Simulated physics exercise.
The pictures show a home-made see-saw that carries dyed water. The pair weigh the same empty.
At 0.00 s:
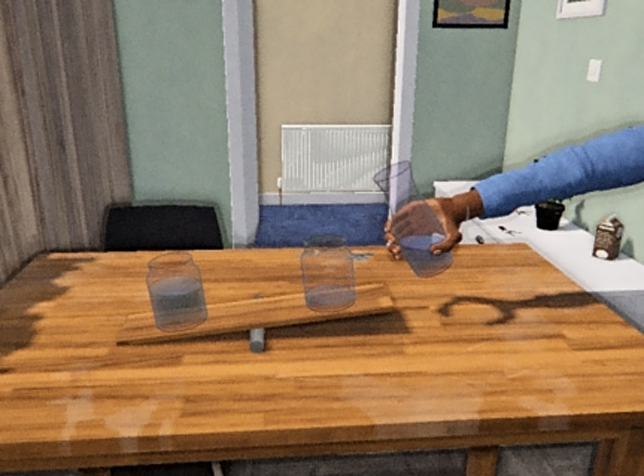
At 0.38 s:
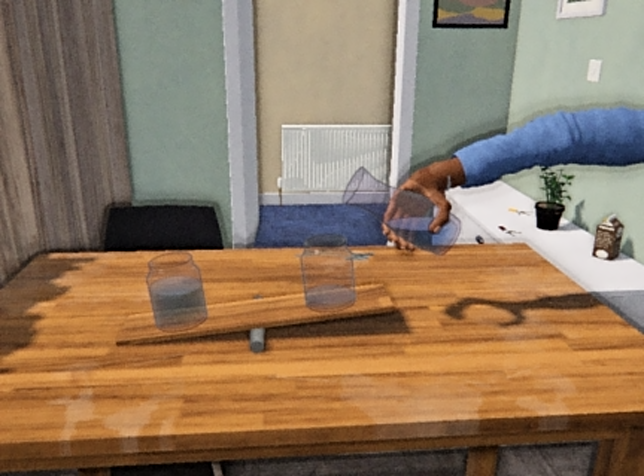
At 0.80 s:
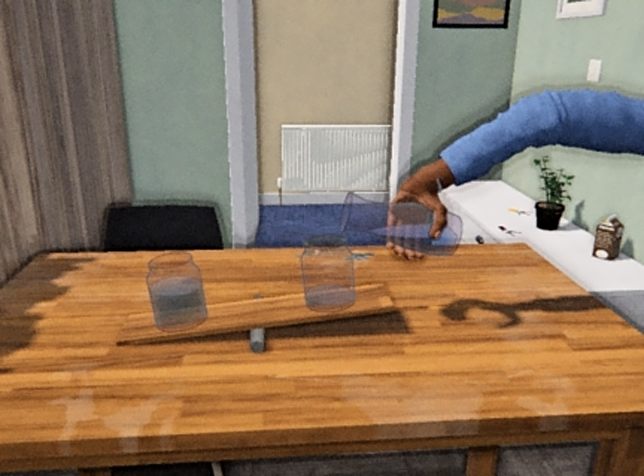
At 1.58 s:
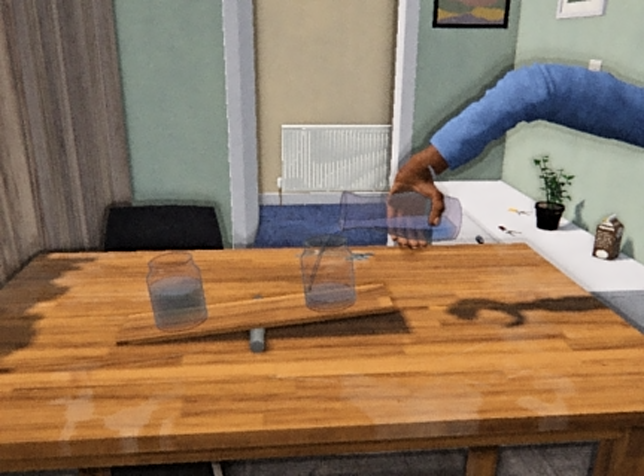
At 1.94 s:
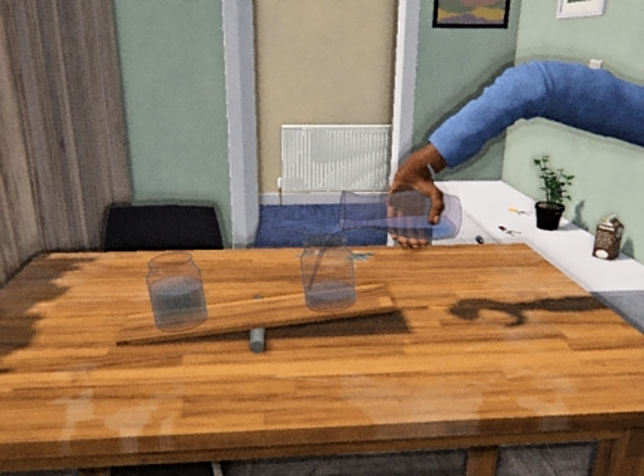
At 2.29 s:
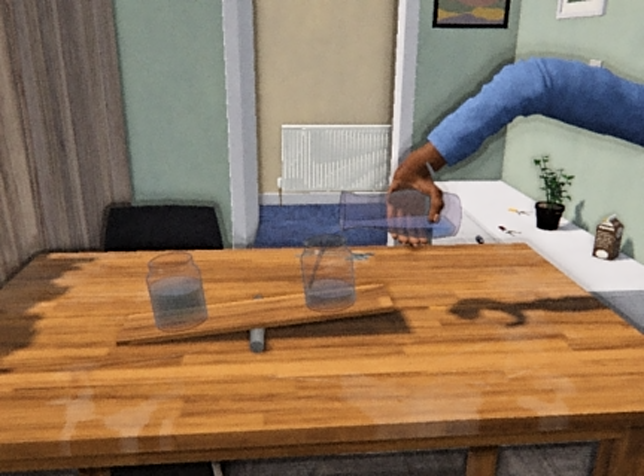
At a wooden table, a hand in a blue sleeve tilted a clear container over to the left and poured liquid into the right jar on a small see-saw, which stayed still, its left side low.
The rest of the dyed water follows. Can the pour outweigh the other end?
It stays as it is.
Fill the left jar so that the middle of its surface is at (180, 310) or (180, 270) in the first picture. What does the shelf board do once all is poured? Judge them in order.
As listed: Flips, stays.
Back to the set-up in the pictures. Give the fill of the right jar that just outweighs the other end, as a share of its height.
Close to 55 %.
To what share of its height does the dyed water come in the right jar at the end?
Roughly 40 per cent.
After 3.5 s, the right jar is about a third full; the shelf board leans as before.
After 5.9 s, the right jar is about a third full; the shelf board leans as before.
